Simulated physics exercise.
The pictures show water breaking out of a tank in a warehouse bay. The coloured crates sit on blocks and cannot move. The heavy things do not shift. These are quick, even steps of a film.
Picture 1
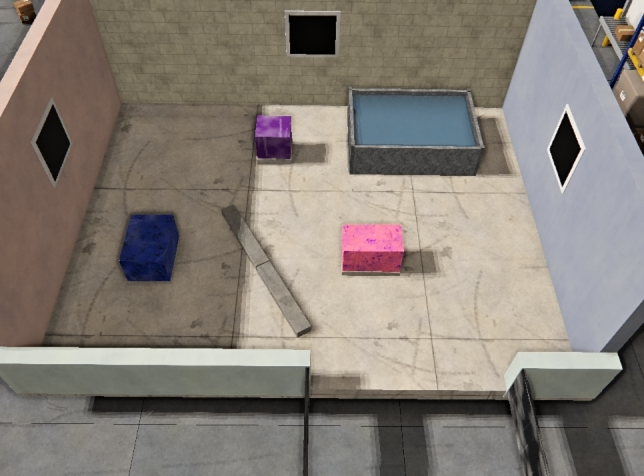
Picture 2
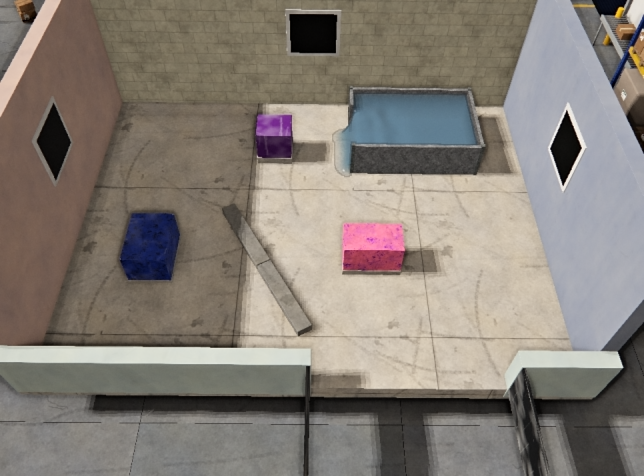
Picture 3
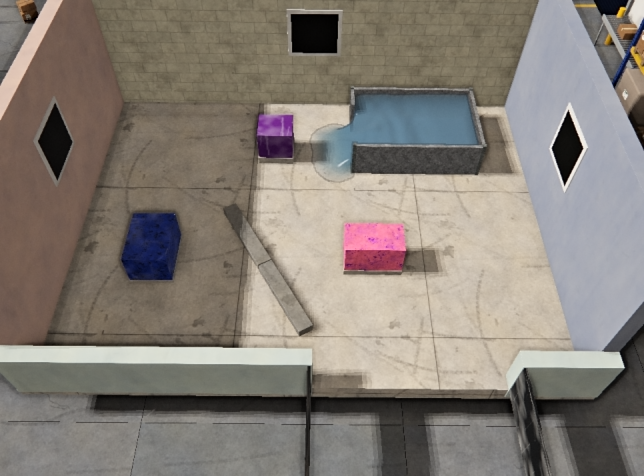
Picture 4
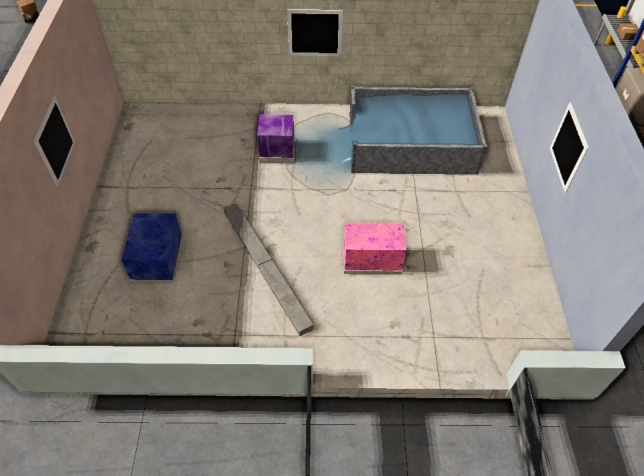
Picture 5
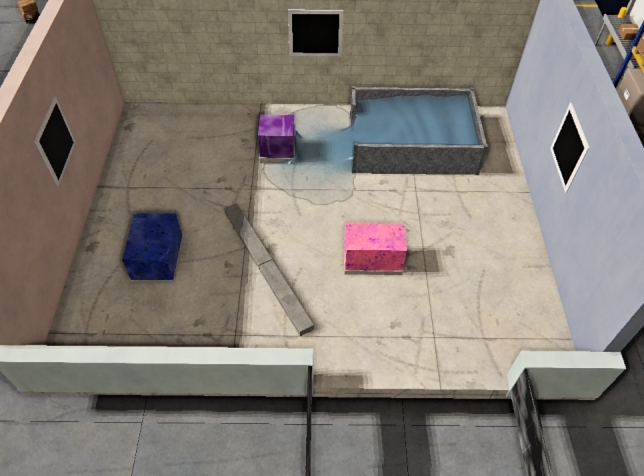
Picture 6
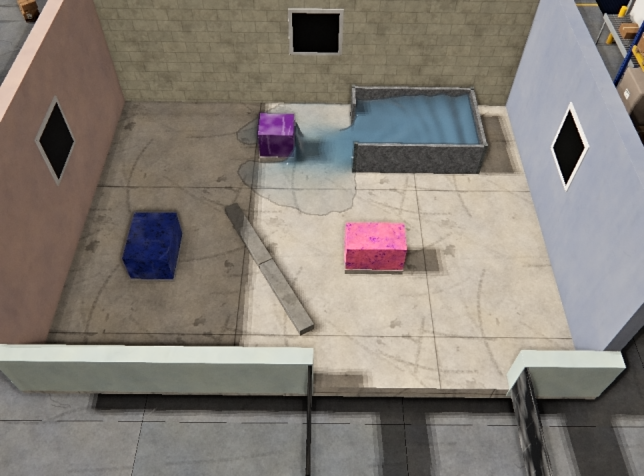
In a warehouse bay, water pours from a tank's left side and spreads around a purple block.
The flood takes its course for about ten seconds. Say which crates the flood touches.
In the end: The blue crate gets wet; the purple crate gets wet; the pink crate stays dry.
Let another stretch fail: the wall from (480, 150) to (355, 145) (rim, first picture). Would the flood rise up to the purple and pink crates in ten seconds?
In short: The purple crate is spared; the pink crate gets wet.
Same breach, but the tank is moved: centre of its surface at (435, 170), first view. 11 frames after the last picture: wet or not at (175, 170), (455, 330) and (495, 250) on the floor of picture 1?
As listed: Flooded, clear, clear.
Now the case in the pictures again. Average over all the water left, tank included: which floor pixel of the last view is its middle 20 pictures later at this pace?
Around (302, 165).
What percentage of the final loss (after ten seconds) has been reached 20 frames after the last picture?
I make it 5 per cent.
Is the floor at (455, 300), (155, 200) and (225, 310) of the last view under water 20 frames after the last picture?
In turn: Clear, covered, covered.
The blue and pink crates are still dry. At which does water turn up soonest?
The blue one.
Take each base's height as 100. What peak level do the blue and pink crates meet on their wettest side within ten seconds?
Near 210 and 60 in a hundred.
A moment on, water covers 20 % of the floor; the blue crate not reached, the purple crate water round its plinth, the pink crate not reached.
Next, water covers 35 % of the floor; the blue crate water round its plinth, the purple crate water round its plinth, the pink crate water round its plinth.
Then, water covers 50 % of the floor; the blue crate water round its plinth, the purple crate water round its plinth, the pink crate water round its plinth.
Later, water covers 70 % of the floor; the blue crate water round its plinth, the purple crate water round its plinth, the pink crate water round its plinth.
In the end, water covers 80 % of the floor; the blue crate was topped, the purple crate was topped, the pink crate stayed above the water.
